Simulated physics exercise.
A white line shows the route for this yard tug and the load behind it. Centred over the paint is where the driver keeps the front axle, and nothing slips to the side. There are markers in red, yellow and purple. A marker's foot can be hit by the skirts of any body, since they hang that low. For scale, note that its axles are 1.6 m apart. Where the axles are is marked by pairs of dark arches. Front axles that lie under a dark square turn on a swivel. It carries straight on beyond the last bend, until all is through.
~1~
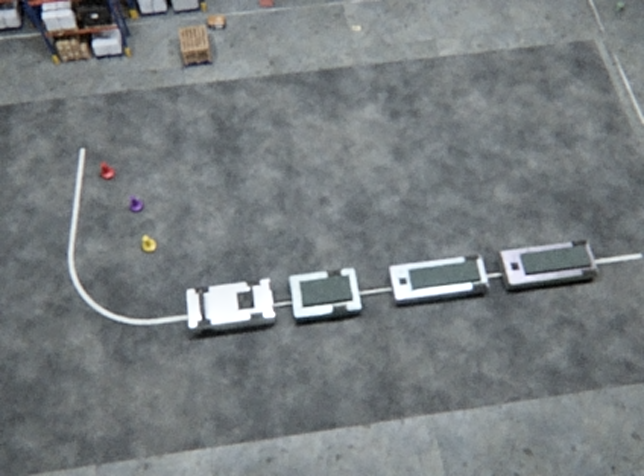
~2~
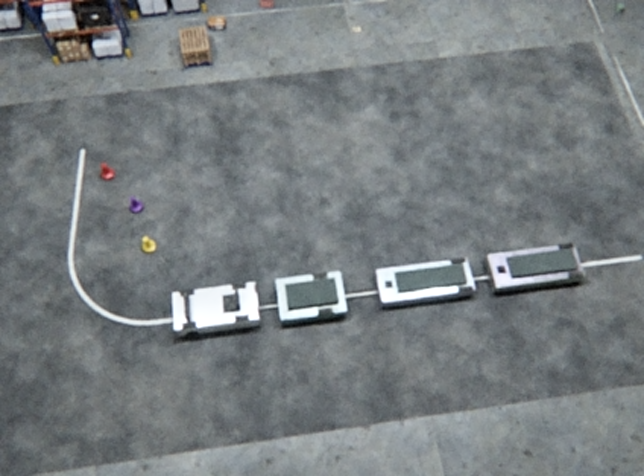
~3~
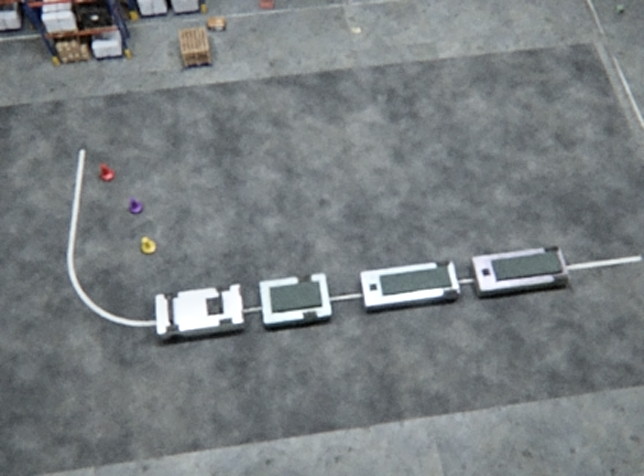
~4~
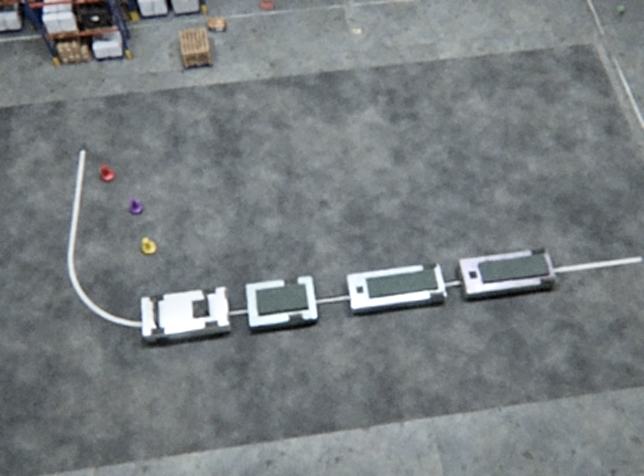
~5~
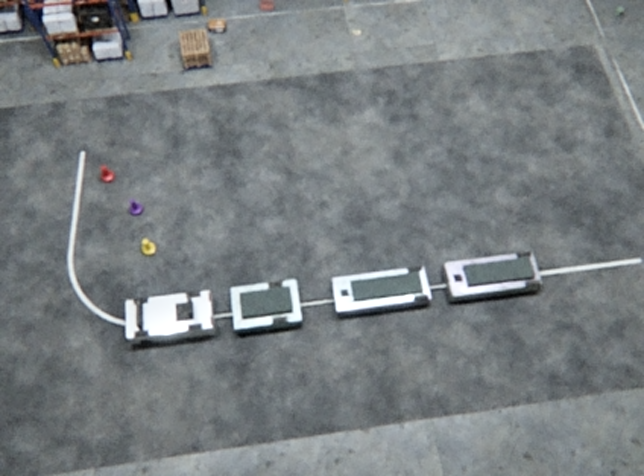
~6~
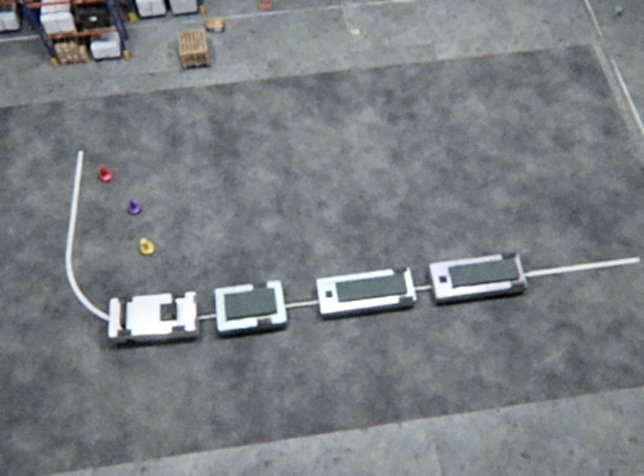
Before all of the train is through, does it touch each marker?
Red: Touched; yellow: Touched; purple: Touched.
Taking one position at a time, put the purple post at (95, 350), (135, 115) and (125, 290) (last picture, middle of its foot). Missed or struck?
Place one: No contact; place two: No contact; place three: Contact.
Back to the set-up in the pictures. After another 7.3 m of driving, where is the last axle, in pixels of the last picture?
Estimated position: Close to (325, 295).
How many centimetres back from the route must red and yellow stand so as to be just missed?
Estimates - red: Some 70; yellow: Some 55.
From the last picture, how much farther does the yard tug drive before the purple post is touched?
Contact happens once about 15.0 m more has been driven.
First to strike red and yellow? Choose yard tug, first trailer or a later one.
Well, red gets the trailer up front first, while yellow gets a trailer down the line.
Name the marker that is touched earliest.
The red one.
4.1 m further on, the last axle is at (404, 284) of the last picture, on the line.
9.1 m further on, the last axle is at (279, 299) of the last picture, 5 cm off the line; the first trailer has hit red.
12.5 m further on, the last axle is at (191, 285) of the last picture, 90 cm off the line; the third trailer has hit yellow.
15.3 m further on, the last axle is at (134, 242) of the last picture, 225 cm off the line; the third trailer has hit purple.
20.8 m further on, the last axle is at (92, 120) of the last picture, 50 cm off the line; 3 of 3 struck in all.
